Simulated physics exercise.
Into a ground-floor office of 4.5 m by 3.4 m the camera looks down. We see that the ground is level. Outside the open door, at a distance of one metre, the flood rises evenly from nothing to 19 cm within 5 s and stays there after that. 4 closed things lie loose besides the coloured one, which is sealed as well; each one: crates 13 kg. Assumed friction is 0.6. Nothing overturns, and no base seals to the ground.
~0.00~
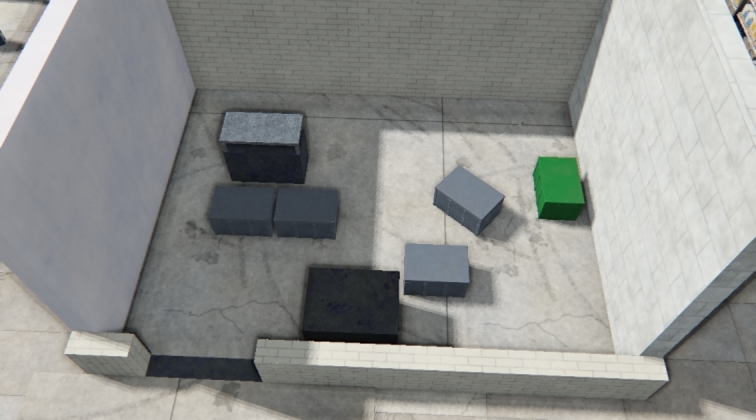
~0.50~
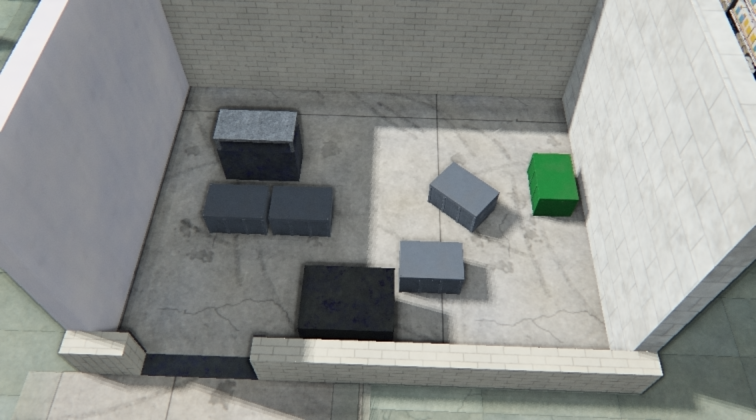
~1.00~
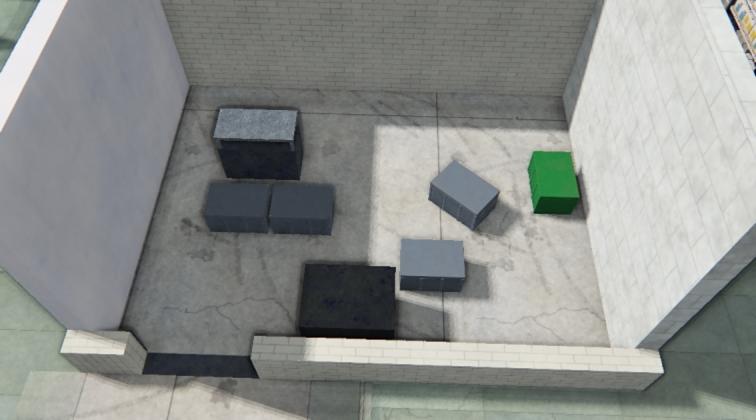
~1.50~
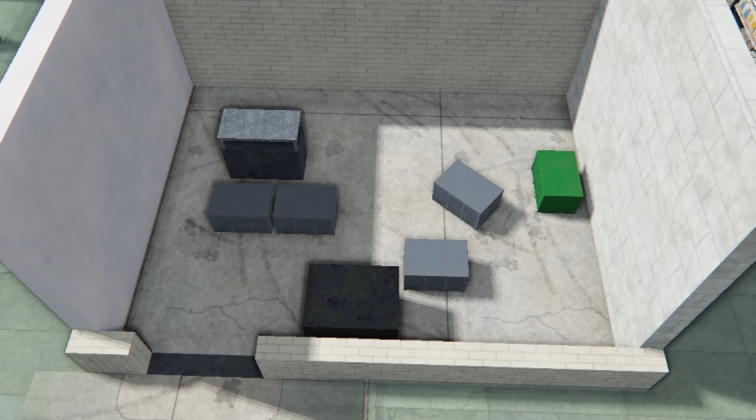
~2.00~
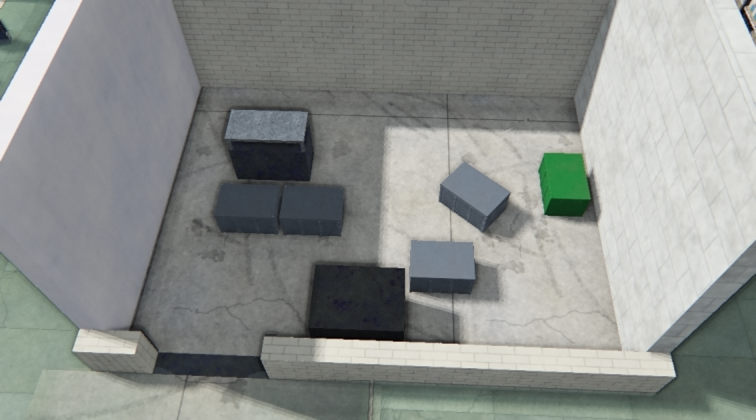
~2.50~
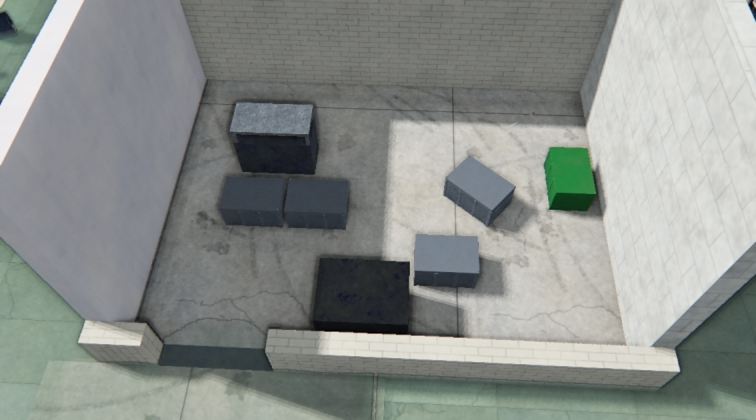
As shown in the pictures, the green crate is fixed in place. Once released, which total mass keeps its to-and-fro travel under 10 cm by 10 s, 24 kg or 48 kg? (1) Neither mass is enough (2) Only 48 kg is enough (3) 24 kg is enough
3, 24 kg is enough.
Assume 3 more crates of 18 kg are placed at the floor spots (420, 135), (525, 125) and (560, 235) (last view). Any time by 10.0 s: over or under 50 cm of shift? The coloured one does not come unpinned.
One by one: Not far enough, not far enough and not far enough.
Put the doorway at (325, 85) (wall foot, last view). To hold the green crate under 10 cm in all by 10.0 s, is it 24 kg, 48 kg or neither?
Lab note: Lower mass sufficient.
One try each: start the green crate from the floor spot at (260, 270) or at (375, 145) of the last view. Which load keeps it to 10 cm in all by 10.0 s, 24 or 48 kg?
Result, try 1: Heavy passes, light fails; try 2: Both pass.
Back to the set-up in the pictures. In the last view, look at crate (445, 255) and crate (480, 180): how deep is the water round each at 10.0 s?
2 and 3 cm.
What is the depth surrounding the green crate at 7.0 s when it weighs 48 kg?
Roughly 0 cm.
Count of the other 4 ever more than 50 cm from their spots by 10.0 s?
The tally stands at 1.
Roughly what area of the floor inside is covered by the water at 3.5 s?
Some 1.5 m2 of it.
After 3.5 s the green crate would be 0 cm from its start with 24 kg and 0 cm from its start with 48 kg; 0 cm of water round it then.
After 4.5 s the green crate would be 0 cm from its start with 24 kg and 0 cm from its start with 48 kg; 0 cm of water round it then.
After 7.0 s the green crate would be 0 cm from its start with 24 kg and 0 cm from its start with 48 kg; 0 cm of water round it then.
After 10.0 s the green crate would be 0 cm from its start with 24 kg and 0 cm from its start with 48 kg; 3 cm of water round it then.
